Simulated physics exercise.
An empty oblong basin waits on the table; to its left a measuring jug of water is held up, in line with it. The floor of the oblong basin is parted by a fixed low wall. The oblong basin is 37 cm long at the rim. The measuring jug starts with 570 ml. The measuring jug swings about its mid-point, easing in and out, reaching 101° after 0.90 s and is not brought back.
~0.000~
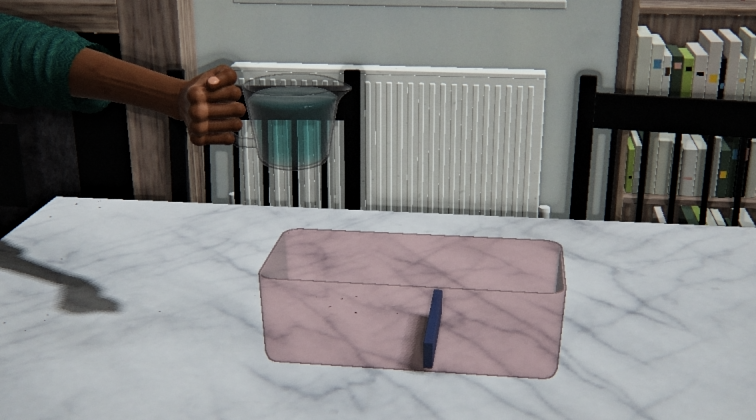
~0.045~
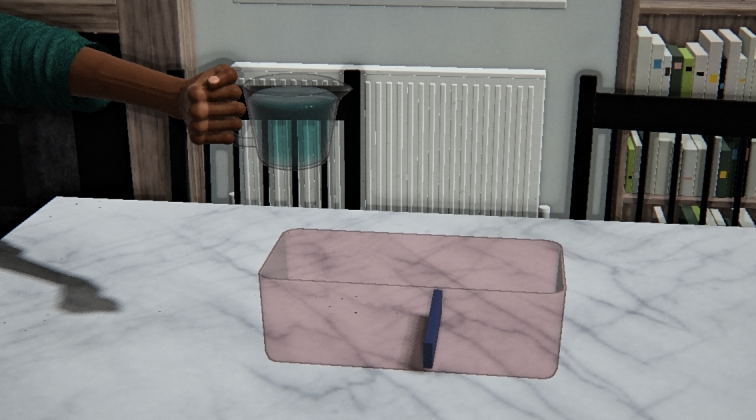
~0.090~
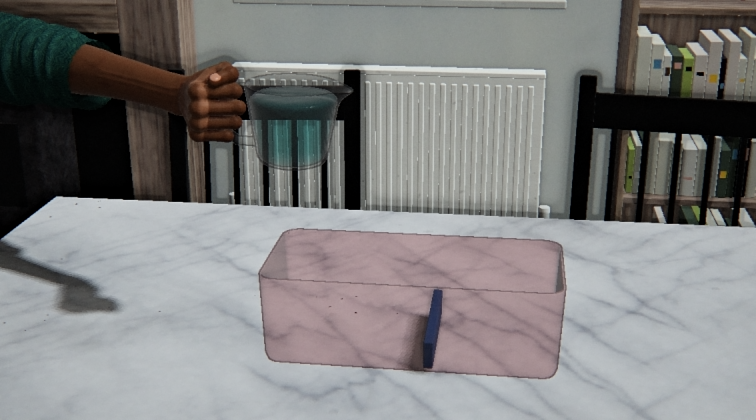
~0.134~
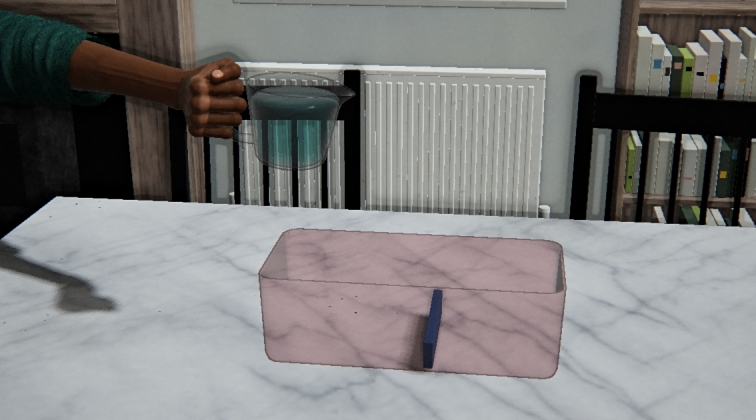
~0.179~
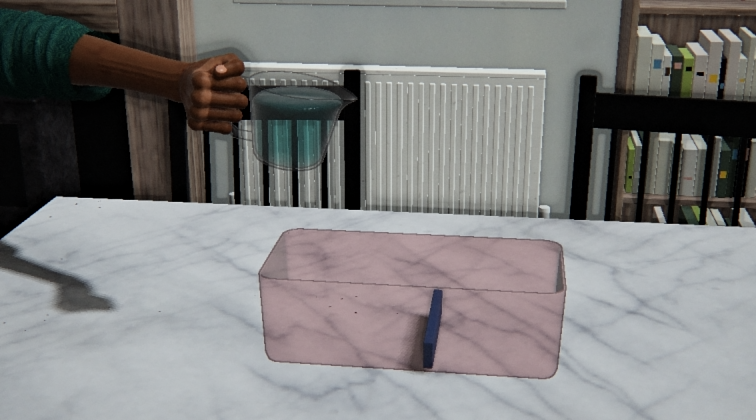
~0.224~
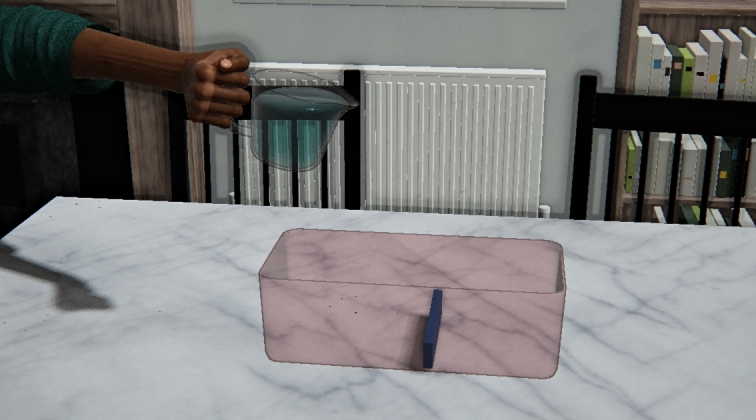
The video shows a hand at the left holding a clear measuring jug of water above a marble table with an empty pinkish oblong basin on it, gradually tilting the jug slightly to the right while the basin stays still.
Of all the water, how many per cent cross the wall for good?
Roughly 7 per cent is past the wall.
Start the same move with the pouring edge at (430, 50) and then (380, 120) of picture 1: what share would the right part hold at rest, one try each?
First 90, then 30 per cent.
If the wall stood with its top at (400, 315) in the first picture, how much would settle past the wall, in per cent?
Then about 60 per cent.
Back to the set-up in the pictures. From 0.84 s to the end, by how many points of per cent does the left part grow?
Some 20 per cent.
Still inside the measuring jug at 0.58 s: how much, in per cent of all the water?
Some 62 per cent.
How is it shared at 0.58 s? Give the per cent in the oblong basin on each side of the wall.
Near 10 on the left, 0 on the right.
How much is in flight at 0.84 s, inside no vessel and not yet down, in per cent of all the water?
Some 20 per cent.
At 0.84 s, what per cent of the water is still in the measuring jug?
Near 10 in a hundred.
Then, 0.58 s in, the tilt is 72° and 61 per cent is still to pour, 9 is left of the wall and 0 right of it.
Then, 0.84 s in, the tilt is 100° and 11 per cent is still to pour, 68 is left of the wall and 1 right of it.
Then, 1.11 s in, the tilt is 101° and 0 per cent is still to pour, 86 is left of the wall and 6 right of it.
Then, 1.40 s in, the tilt is 101° and 0 per cent is still to pour, 88 is left of the wall and 7 right of it.
Finally, 88 per cent lies left of the wall, 7 right of it and 6 outside.
